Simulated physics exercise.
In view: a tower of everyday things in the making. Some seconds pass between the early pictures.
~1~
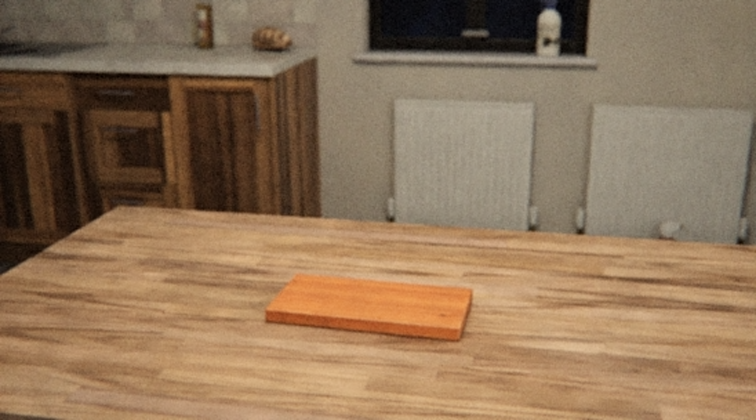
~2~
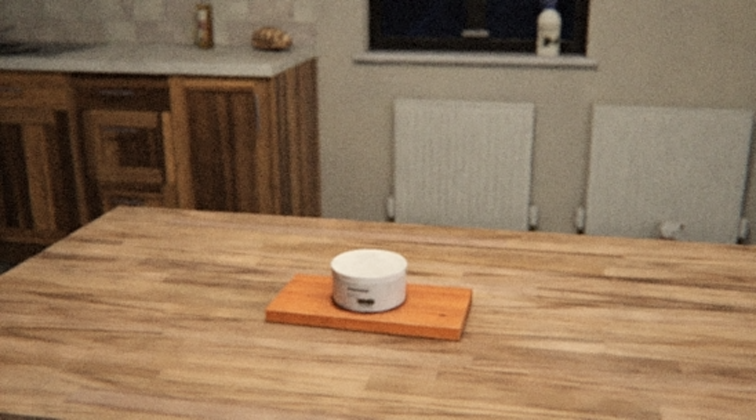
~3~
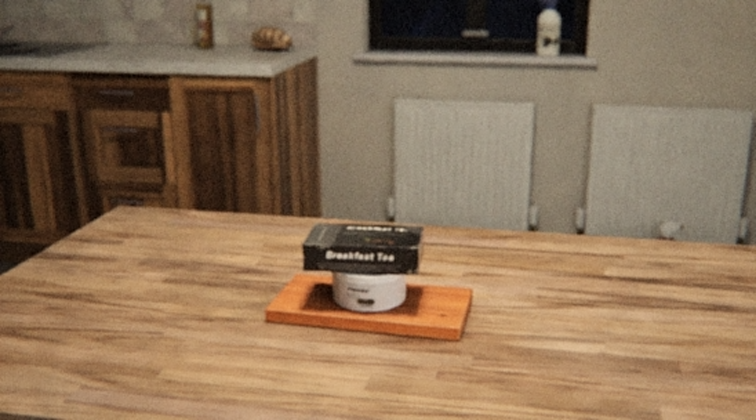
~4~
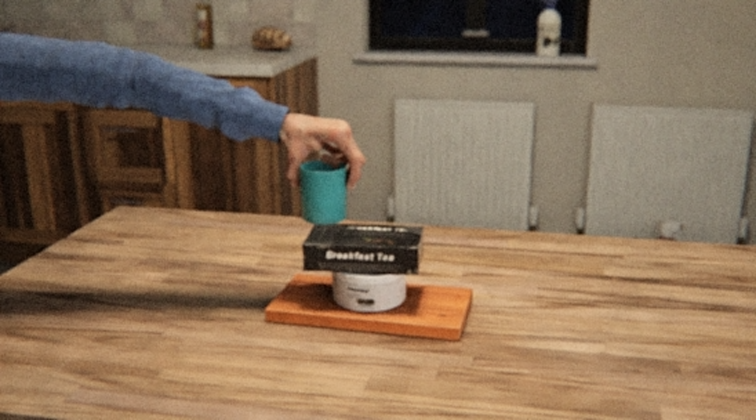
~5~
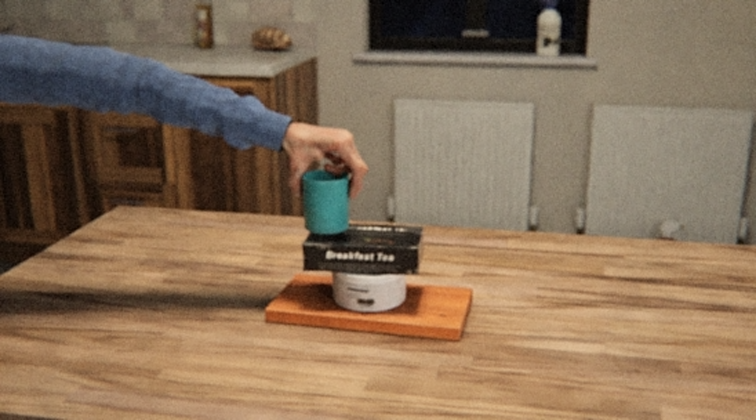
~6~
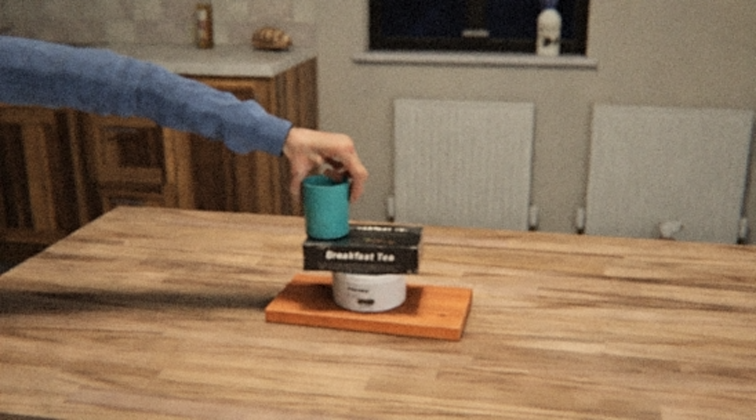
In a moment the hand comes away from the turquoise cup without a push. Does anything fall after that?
Outcome: The pile keeps its balance.
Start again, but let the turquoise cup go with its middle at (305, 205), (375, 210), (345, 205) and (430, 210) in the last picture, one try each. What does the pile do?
First, it loses its balance; second, it holds; third, it holds; fourth, it loses its balance.
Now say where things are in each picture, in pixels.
In the first frame, the last thing is not in view yet; orange board (372, 305).
In the second frame, the last thing is not in view yet; white tub (369, 280).
In the third frame, the last thing is not in view yet; black packet (365, 248).
In the fourth frame, on its way; turquoise cup (324, 192); orange board (372, 305).
In the fifth frame, on its way; turquoise cup (326, 201); white tub (369, 280).
In the sixth frame, in place under the hand; turquoise cup (326, 206); black packet (365, 248).
Then, 0.70 s on from there, no change.
Then, 1.70 s on from there, turquoise cup resting near (326, 207).
In the end, all 4 unmoved. At the end, from the last picture's camera, turquoise cup near (326, 207). The pile stays up.
